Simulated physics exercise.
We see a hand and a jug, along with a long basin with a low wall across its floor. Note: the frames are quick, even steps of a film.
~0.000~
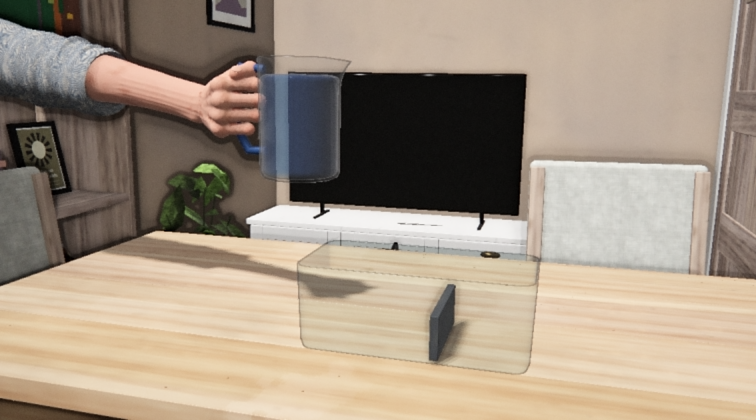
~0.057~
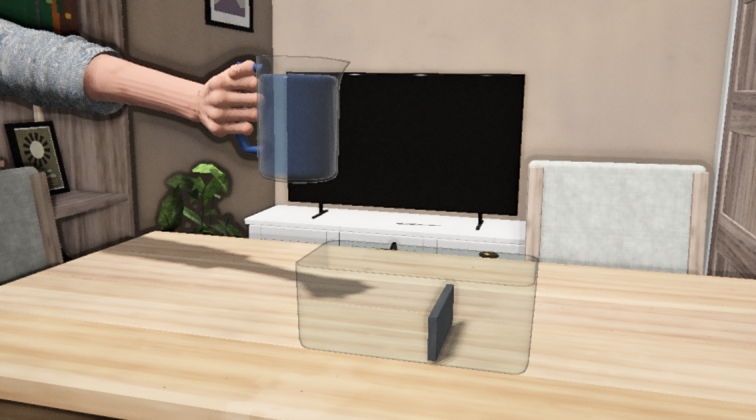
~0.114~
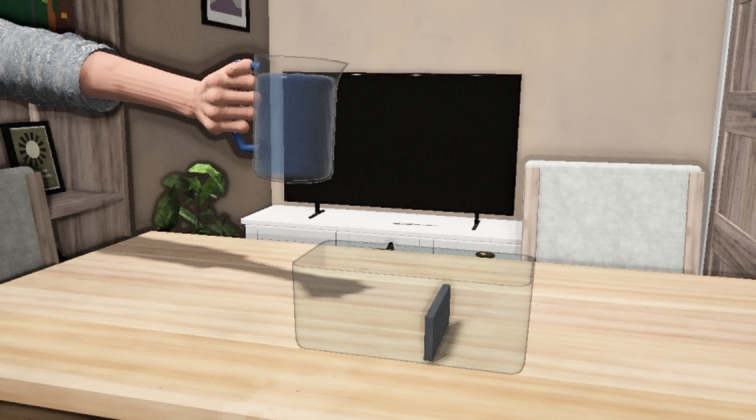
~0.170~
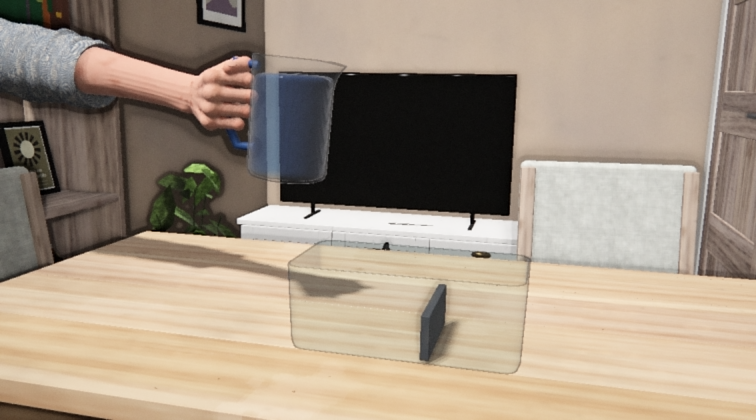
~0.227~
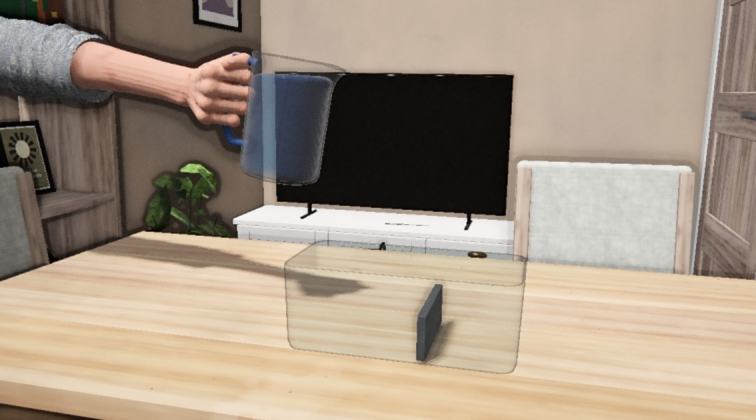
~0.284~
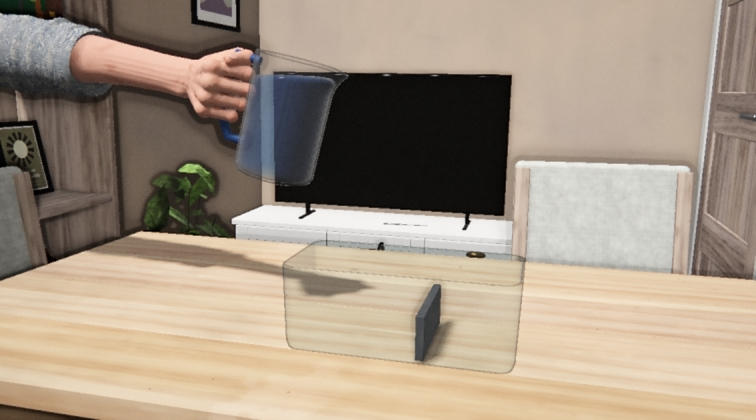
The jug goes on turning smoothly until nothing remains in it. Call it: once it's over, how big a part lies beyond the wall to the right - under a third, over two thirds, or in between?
Under a third.
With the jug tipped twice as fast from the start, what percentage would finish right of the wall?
Roughly 10 percent.
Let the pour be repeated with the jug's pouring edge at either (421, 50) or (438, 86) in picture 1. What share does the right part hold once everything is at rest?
First about 65, then 55 per cent.
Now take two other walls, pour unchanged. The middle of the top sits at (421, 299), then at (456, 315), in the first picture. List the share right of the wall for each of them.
First some 60, then 10 per cent.
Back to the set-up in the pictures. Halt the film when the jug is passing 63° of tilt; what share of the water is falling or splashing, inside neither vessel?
Close to 10 per cent.
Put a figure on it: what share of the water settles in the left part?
About 85 per cent.
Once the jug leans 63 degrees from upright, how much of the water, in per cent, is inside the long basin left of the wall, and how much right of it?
Near 0 in a hundred left, near 0 in a hundred right.
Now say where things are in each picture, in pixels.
In the first picture, it leans 0°; its right rim is at (351, 60); the water meets the walls at (266, 76) and (339, 77); the long basin's rim runs from (314, 253) to (538, 272); the wall's top is at (444, 300).
In the second picture, it leans 1°; its right rim is at (350, 61); the water meets the walls at (265, 76) and (337, 78).
In the third picture, it leans 2°; its right rim is at (348, 62); the water meets the walls at (262, 76) and (335, 79).
In the fourth picture, it leans 5°; its right rim is at (346, 65); the water meets the walls at (260, 77) and (334, 79).
In the fifth picture, it leans 9°; its right rim is at (346, 69); the water meets the walls at (257, 77) and (333, 79).
In the sixth picture, it leans 13°; its right rim is at (348, 75); the water meets the walls at (257, 88) and (337, 81).
A moment on, the jug is tipped part way and 88 per cent is still to pour, 1 is left of the wall and 0 right of it.
Next, the jug is tipped on its side and 49 per cent is still to pour, 26 is left of the wall and 3 right of it.
Then the jug is tipped on its side and 13 per cent is still to pour, 67 is left of the wall and 4 right of it.
Later the jug is tipped on its side and 3 per cent is still to pour, 81 is left of the wall and 6 right of it.
In the end 86 per cent lies left of the wall, 6 right of it and 8 outside.
